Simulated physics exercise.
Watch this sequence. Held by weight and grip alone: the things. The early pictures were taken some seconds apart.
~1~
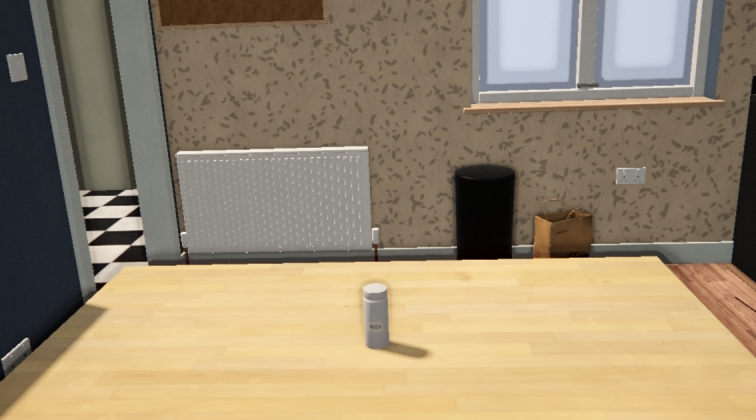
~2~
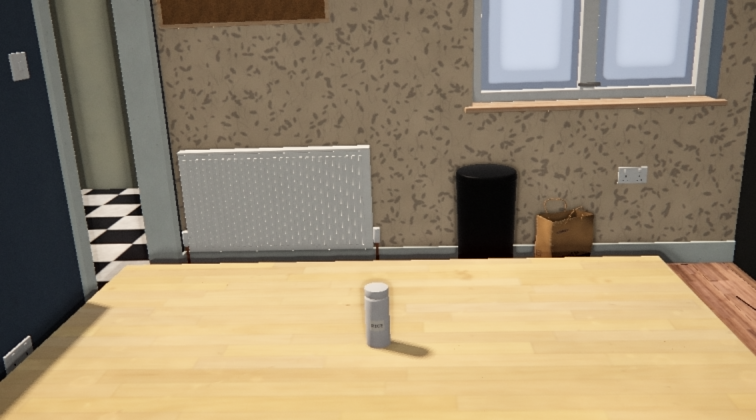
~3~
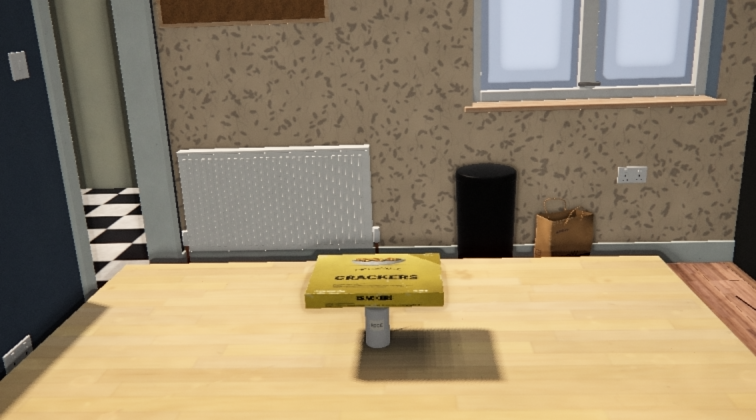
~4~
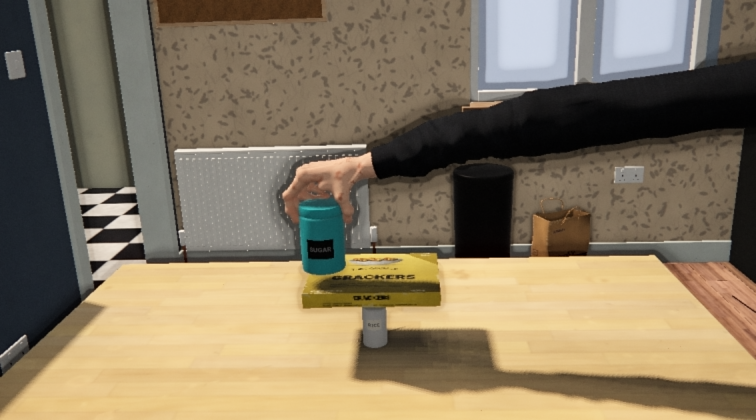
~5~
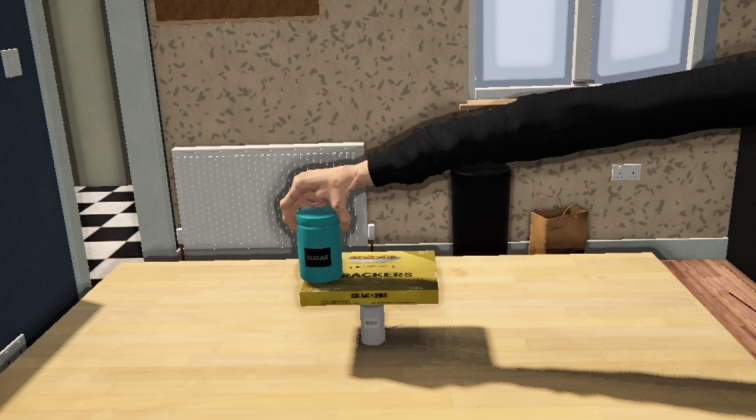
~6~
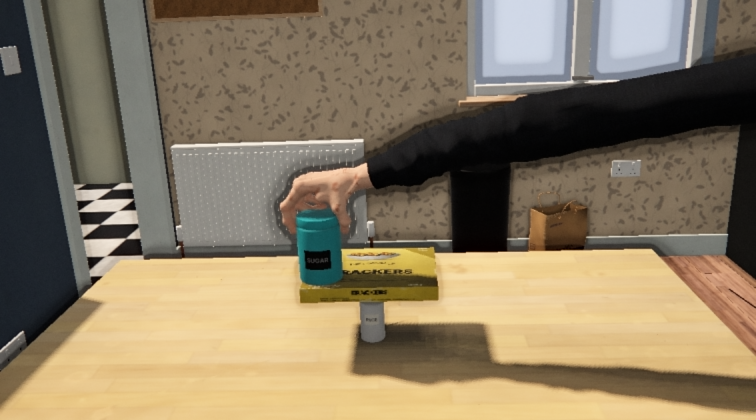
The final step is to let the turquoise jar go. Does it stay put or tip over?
The result is a spill.
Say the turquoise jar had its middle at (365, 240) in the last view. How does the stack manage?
Outcome: Stable.
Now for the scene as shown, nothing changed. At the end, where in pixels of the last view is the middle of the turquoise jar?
It ends near (210, 368).
Then, 0.40 s past the last view, turquoise jar now fallen; yellow packet rocked 61° from its first pose.
Then, 0.60 s past the last view, yellow packet now fallen; white shaker rocked 27° from its first pose.
Finally, fallen, white shaker, turquoise jar and yellow packet. Final places as the last picture's camera would see them, turquoise jar near (210, 368). The stack loses its balance.
